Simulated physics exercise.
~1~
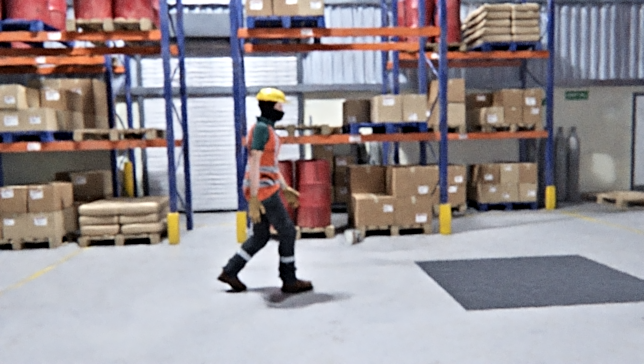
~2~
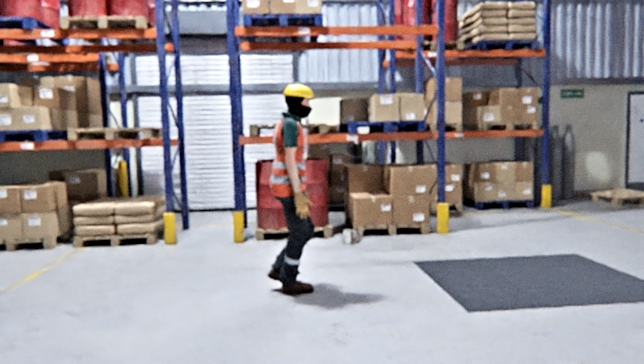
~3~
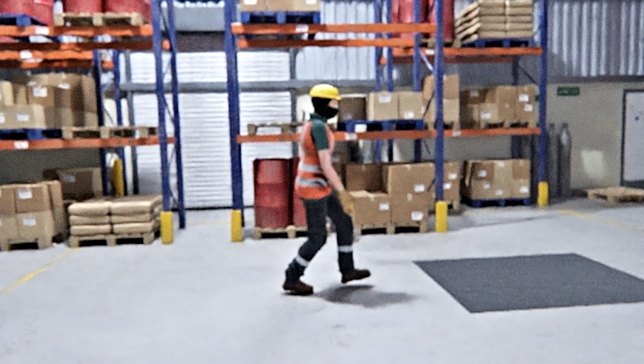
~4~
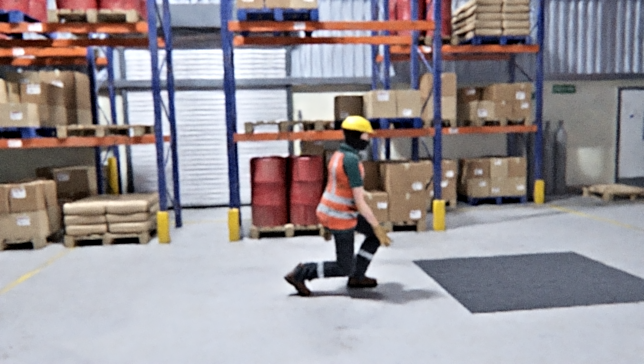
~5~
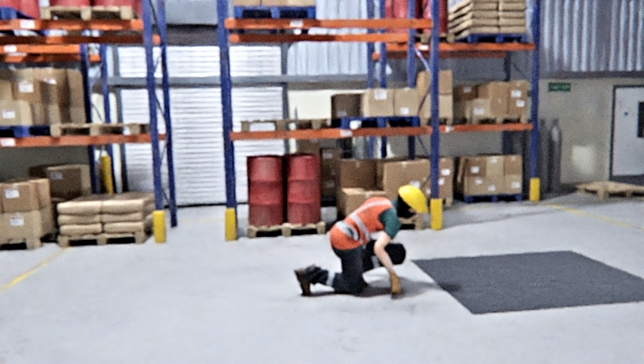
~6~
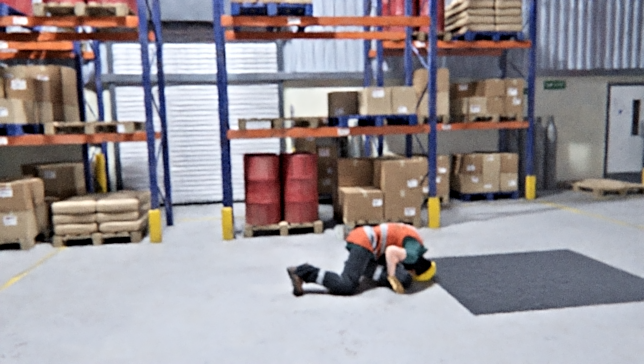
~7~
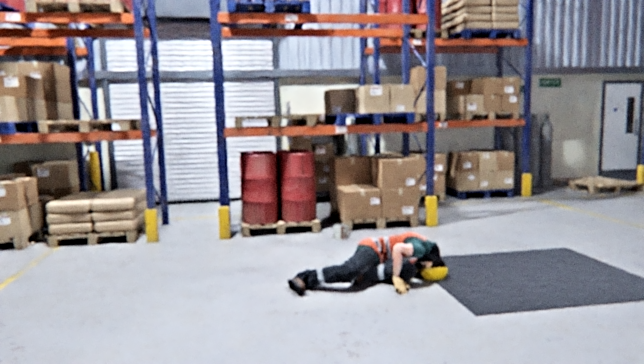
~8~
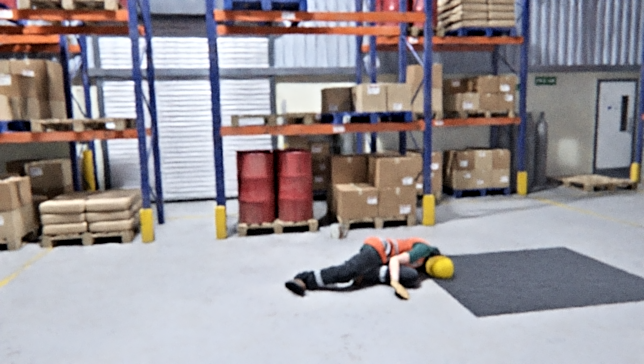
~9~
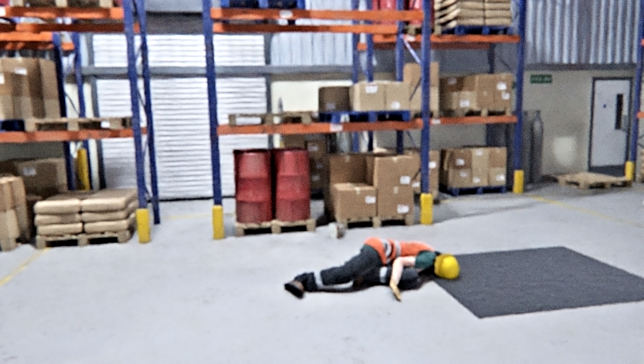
Warehouse worker in a yellow hard hat walking right, dropping to knees, slumping forward and lying still, head over black mat's edge.
